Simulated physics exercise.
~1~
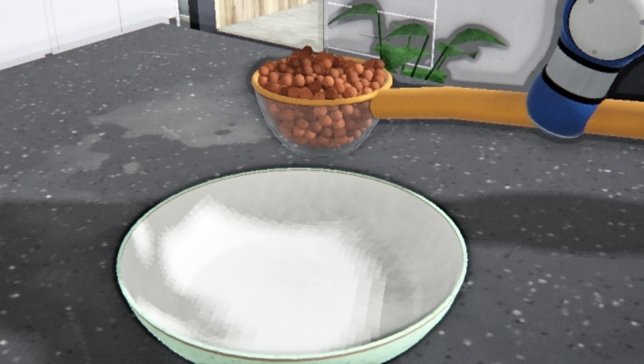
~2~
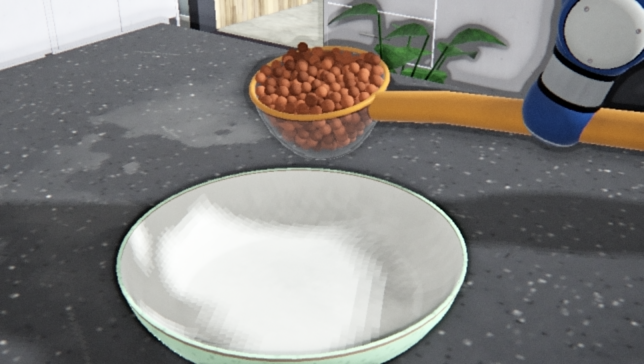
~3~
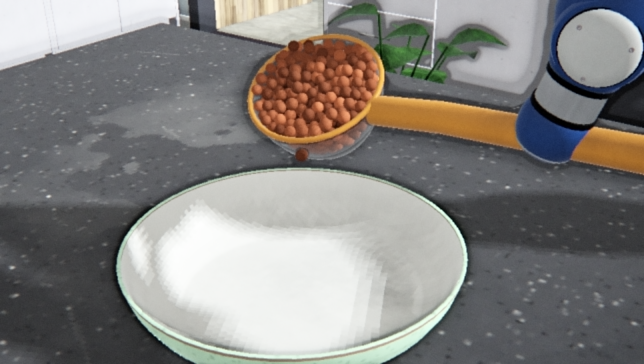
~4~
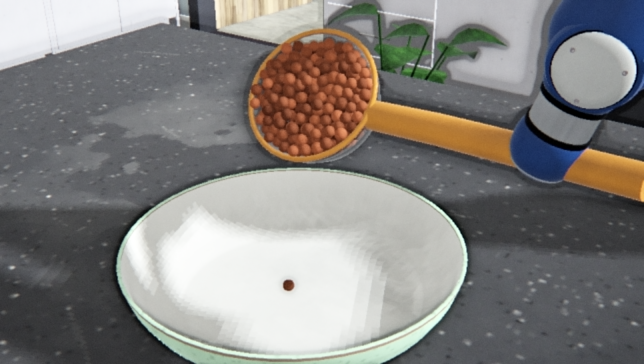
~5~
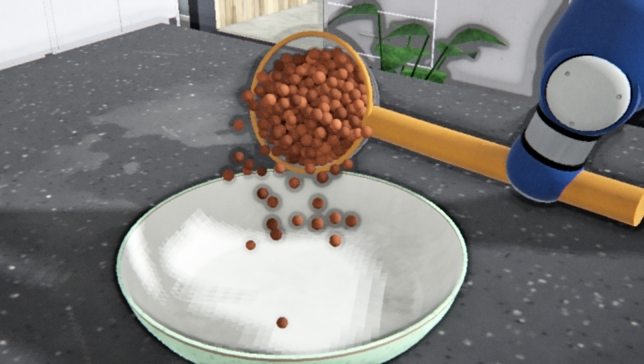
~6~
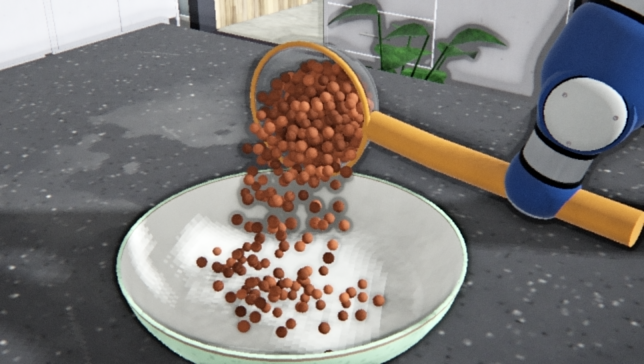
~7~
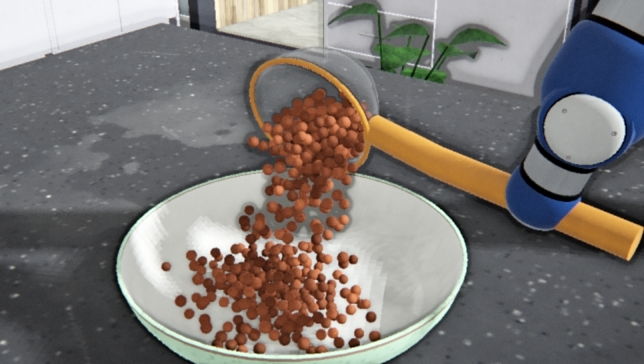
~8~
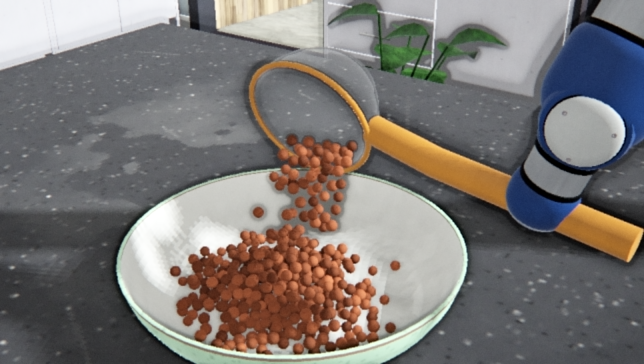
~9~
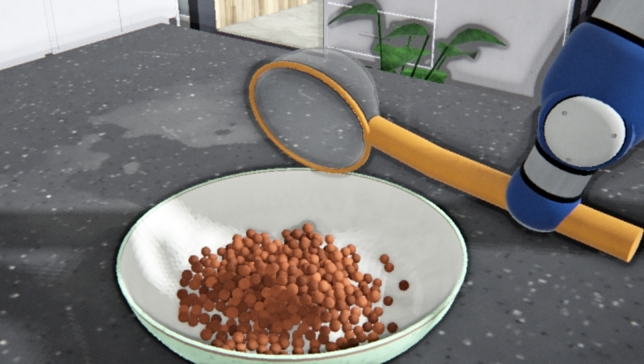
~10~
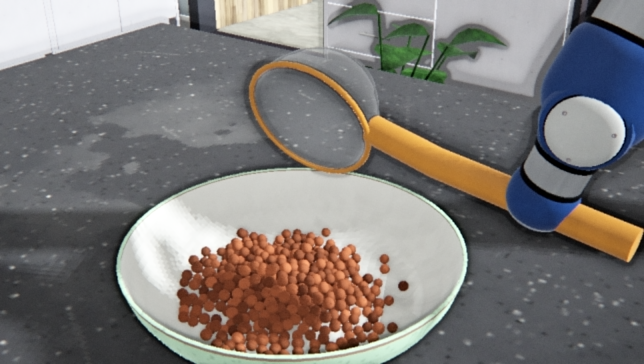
A clear ladle with an orange rim and long orange handle, heaped with reddish-brown clay pellets, is held by a blue and white robotic arm at the right. Below it, a wide white pan with a pale green outside sits on a speckled dark grey counter, seen from slightly above, with green leaves and pale tiles behind. The arm steadily tips the ladle toward the pan, and one pellet drops first. A thickening stream then tumbles down, scattering and piling up. Finally the emptied ladle stays tilted above a loose mound of pellets in the pan.
